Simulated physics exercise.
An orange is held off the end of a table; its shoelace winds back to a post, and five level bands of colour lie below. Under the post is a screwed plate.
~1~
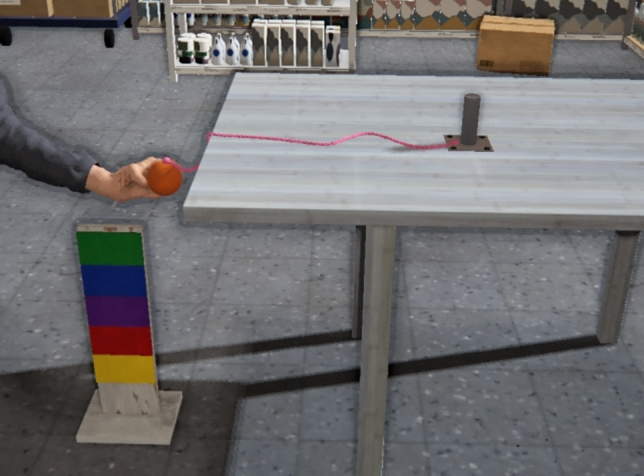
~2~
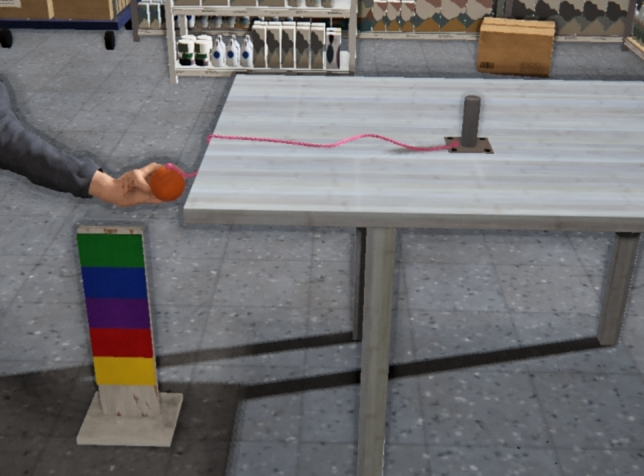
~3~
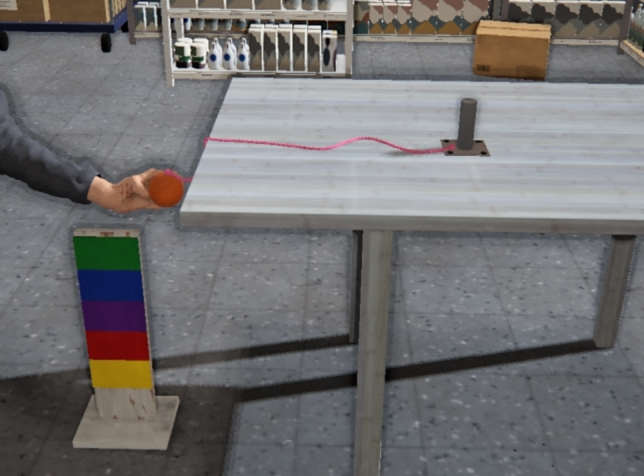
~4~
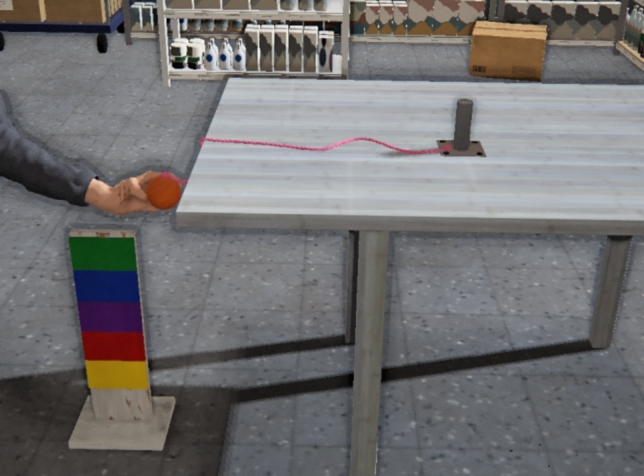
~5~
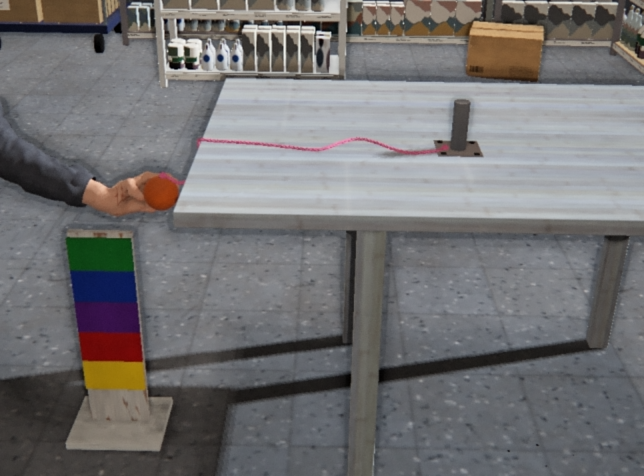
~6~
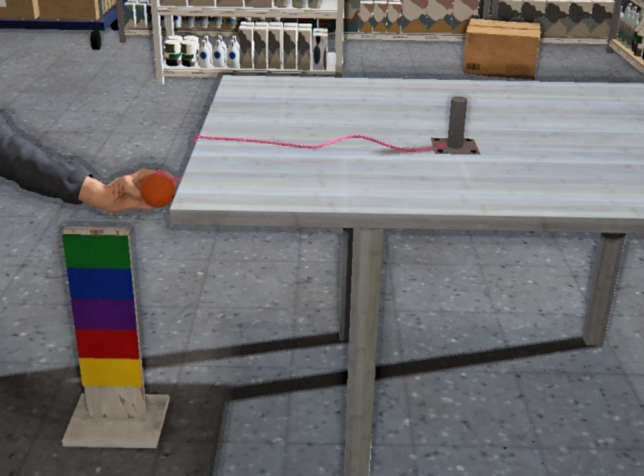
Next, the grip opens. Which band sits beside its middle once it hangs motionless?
The green band.
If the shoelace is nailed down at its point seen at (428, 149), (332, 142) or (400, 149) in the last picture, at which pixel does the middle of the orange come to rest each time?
Going through the tries, I'd expect close to (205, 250), (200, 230) and lastly (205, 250).
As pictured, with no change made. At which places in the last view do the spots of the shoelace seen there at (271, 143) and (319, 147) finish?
The first moves to (239, 141), the second to (289, 142).
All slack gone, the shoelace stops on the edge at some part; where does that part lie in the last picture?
(229, 139).
Early on, orange near (176, 244); level with green.
Midway, orange near (223, 250); level with green.
Near the end, orange near (207, 255); level with green.
Finally, orange near (205, 255); level with green. Its centre hangs level with the green band.
